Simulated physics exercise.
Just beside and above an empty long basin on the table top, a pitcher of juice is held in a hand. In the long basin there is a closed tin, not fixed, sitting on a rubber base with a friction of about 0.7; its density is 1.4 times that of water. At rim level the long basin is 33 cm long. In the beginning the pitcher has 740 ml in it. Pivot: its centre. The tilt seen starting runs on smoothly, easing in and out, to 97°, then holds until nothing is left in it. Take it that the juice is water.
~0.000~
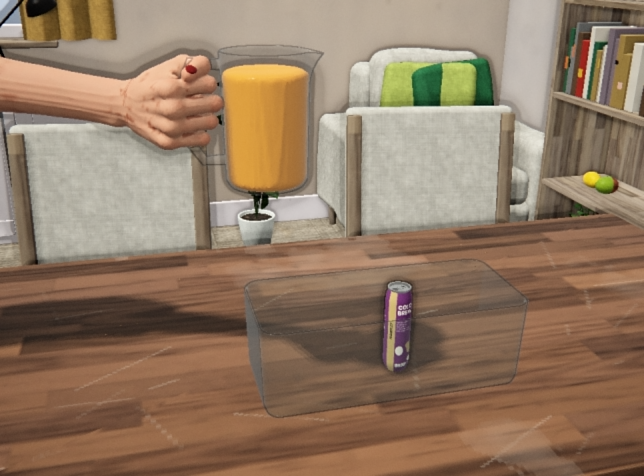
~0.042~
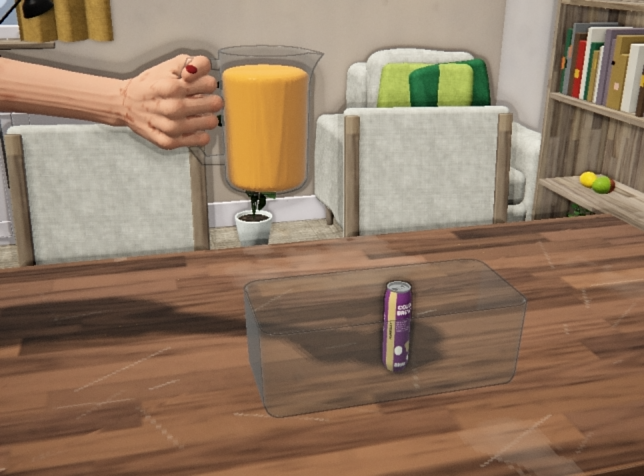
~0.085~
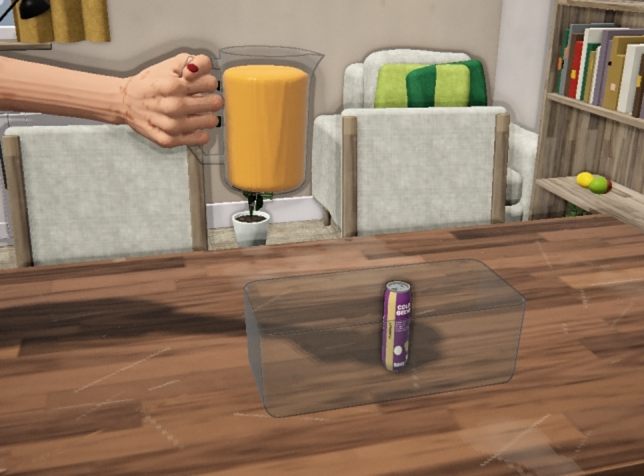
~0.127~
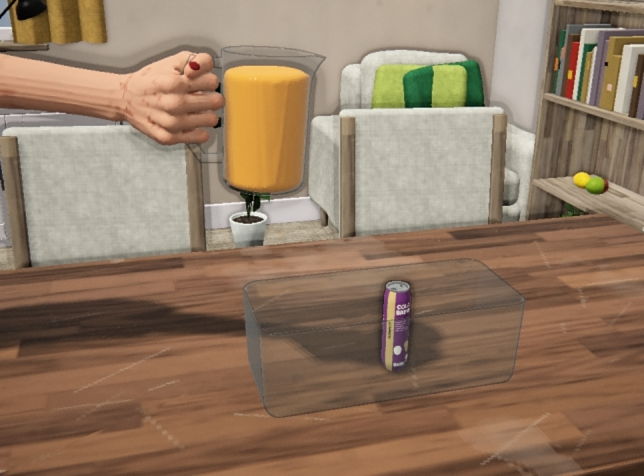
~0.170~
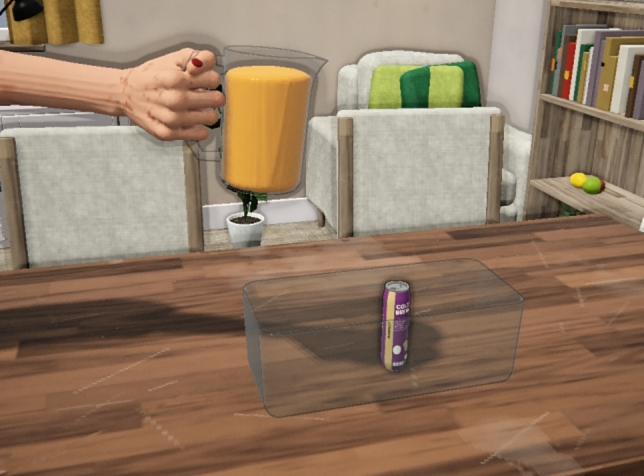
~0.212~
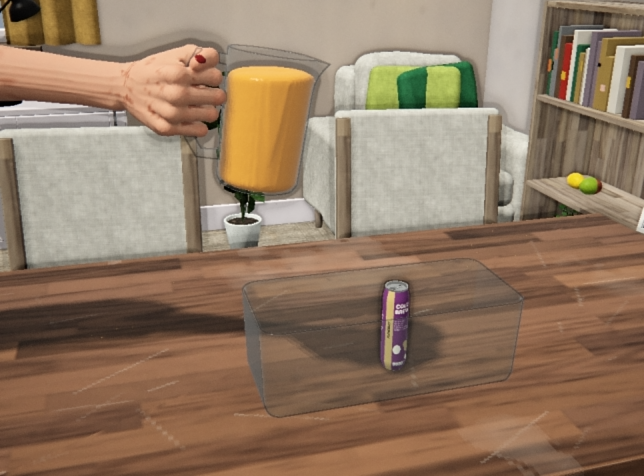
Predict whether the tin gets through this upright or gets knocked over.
You'll see it resist.
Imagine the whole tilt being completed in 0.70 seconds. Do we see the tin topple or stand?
Well, the tin simply holds firm.
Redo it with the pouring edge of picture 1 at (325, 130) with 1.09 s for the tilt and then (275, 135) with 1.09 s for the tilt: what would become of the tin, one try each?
Trial 1 - tin tips; trial 2 - tin stays standing.
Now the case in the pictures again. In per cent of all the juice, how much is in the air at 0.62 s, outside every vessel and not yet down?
Some 10 per cent, I reckon.
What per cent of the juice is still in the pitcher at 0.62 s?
Remaining: Near 90 % of the total.
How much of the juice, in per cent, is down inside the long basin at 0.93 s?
Close to 20 in a hundred.
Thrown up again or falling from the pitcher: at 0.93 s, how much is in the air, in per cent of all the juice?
Around 28 percent of the liquid.
By 0.62 s the tilt is 60° and 90 per cent is still to pour; the tin stands where it began.
By 0.93 s the tilt is 92° and 52 per cent is still to pour; the tin stands where it began.
By 1.25 s the tilt is 97° and 13 per cent is still to pour; the tin stands where it began.
By 1.59 s the tilt is 97° and 2 per cent is still to pour; the tin stands where it began.
At rest the tin stands where it began.
